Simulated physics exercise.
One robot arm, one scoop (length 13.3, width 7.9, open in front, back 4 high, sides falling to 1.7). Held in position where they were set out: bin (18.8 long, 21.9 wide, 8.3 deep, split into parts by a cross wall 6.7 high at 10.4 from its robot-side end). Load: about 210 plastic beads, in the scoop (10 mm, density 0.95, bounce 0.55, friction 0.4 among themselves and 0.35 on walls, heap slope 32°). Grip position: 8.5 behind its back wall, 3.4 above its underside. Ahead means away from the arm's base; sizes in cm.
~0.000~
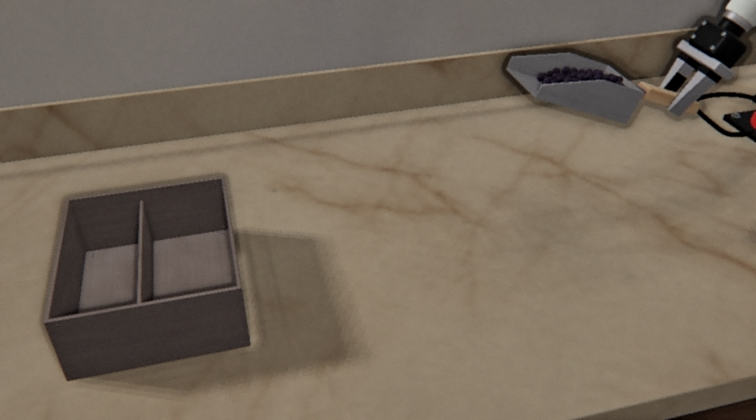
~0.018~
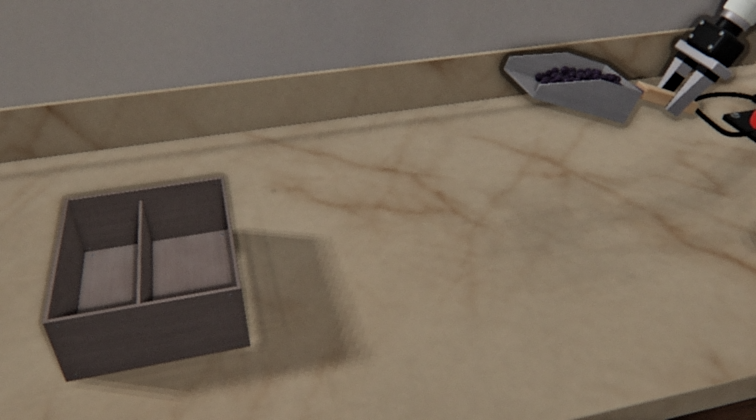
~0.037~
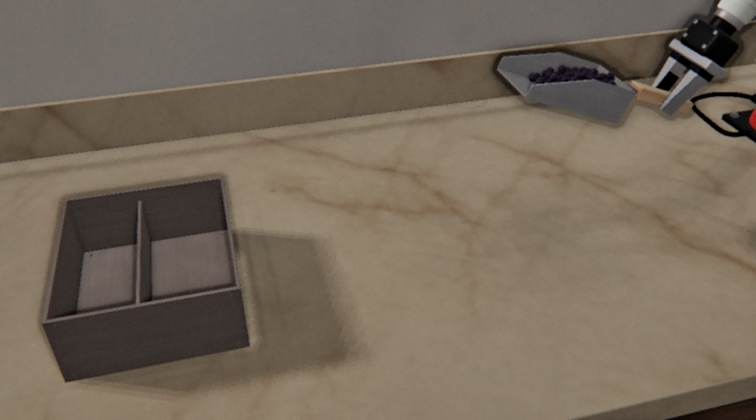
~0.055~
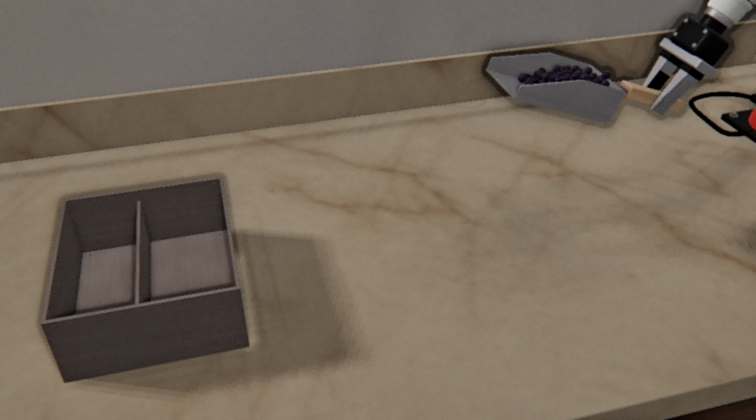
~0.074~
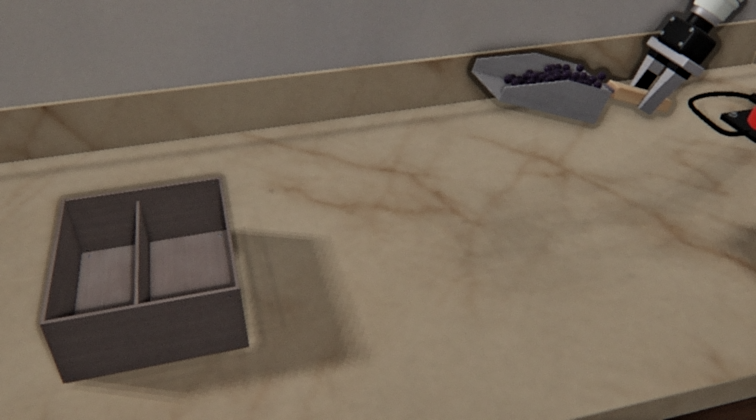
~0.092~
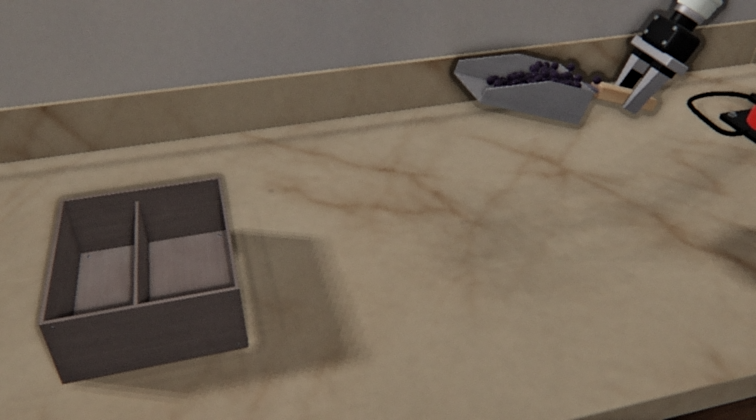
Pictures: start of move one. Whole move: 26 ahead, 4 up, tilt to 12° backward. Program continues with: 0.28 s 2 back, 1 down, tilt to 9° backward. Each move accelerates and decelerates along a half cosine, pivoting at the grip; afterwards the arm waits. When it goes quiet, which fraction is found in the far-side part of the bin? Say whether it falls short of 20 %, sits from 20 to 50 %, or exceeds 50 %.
It falls short of 20 %.
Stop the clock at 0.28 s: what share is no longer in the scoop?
0 %.
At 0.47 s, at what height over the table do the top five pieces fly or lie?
Height: Around 22 cm.
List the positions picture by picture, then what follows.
Scoop floor at (575, 96), tilted 22° backward; upper third of the load around (575, 84), from x 540 to 630, top at y 70; 207 on the scoop, in the first picture.
Scoop floor at (573, 96), tilted 22° backward; upper third of the load around (574, 82), from x 540 to 625, top at y 70, in the second picture.
Scoop floor at (567, 96), tilted 22° backward; upper third of the load around (570, 81), from x 530 to 620, top at y 70, in the third picture.
Scoop floor at (556, 96), tilted 21° backward; upper third of the load around (565, 80), from x 520 to 610, top at y 70, in the fourth picture.
Scoop floor at (542, 97), tilted 20° backward; upper third of the load around (557, 80), from x 510 to 600, top at y 65, in the fifth picture.
Scoop floor at (526, 98), tilted 20° backward; upper third of the load around (545, 80), from x 490 to 595, top at y 65; 206 on the scoop, 1 in flight or on a rim, in the sixth picture.
By 0.28 s, tilted 12° backward, highest piece 25 above the table; 202 on the scoop, 1 on the table or floor, 4 in flight or on a rim.
By 0.47 s, tilted 10° backward, highest piece 23 above the table; 86 on the scoop, 25 in the robot-side part, 96 in flight or on a rim.
By 0.76 s, tilted 9° backward, highest piece 21 above the table; 80 on the scoop, 55 in the robot-side part, 51 on the table or floor, 11 in the far-side part, 10 in flight or on a rim.
By 1.81 s, tilted 9° backward, highest piece 21 above the table; 80 on the scoop, 61 on the table or floor, 55 in the robot-side part, 11 in the far-side part.
Final count, 80 on the scoop, 61 on the table or floor, 55 in the robot-side part, 11 in the far-side part. That is 5 % in the far-side part of the bin.
